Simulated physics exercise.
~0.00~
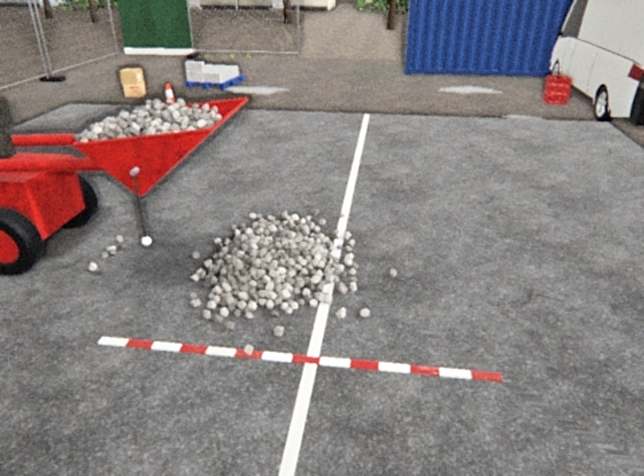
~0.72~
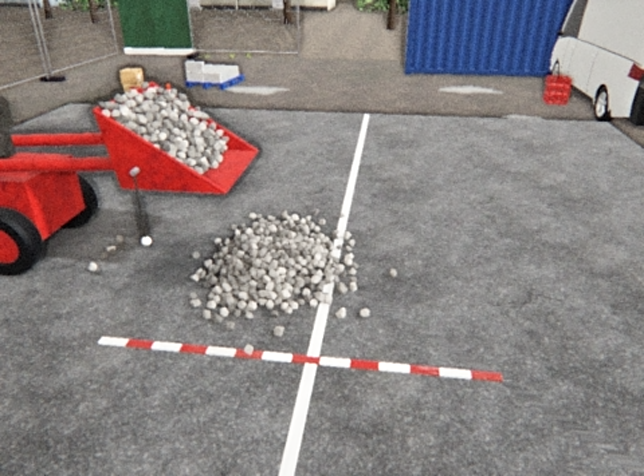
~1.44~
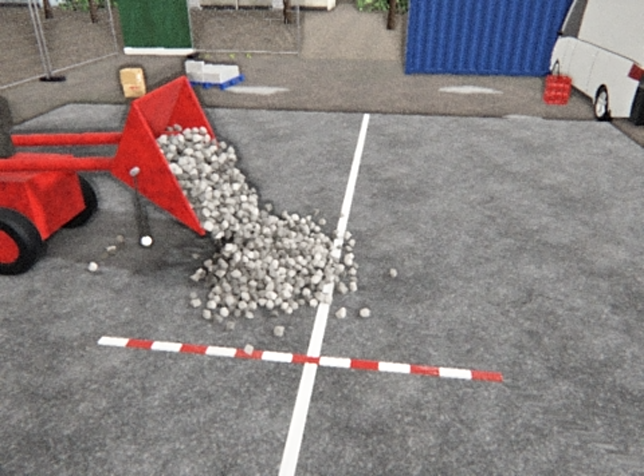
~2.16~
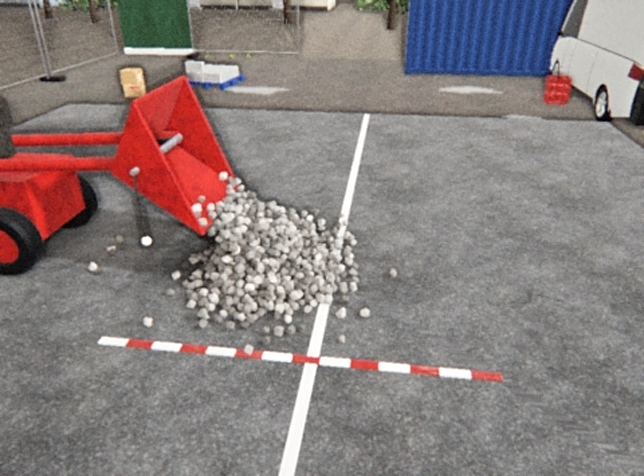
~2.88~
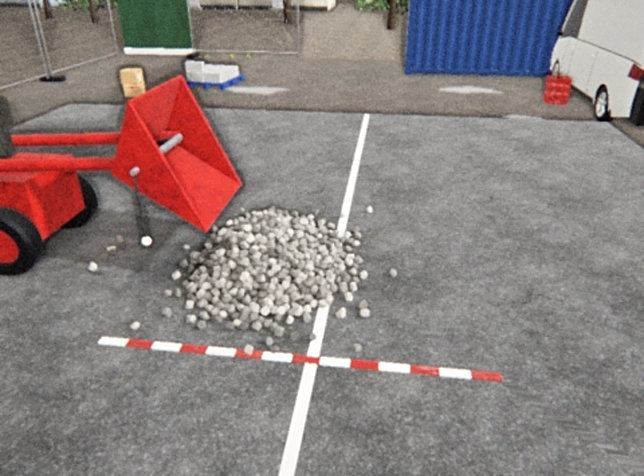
A red loader's bucket, heaped with pale stones, tipped steadily forward and poured its load onto a pile already on the grey ground, until it hung empty above a broader heap, most of which lay left of the white line.
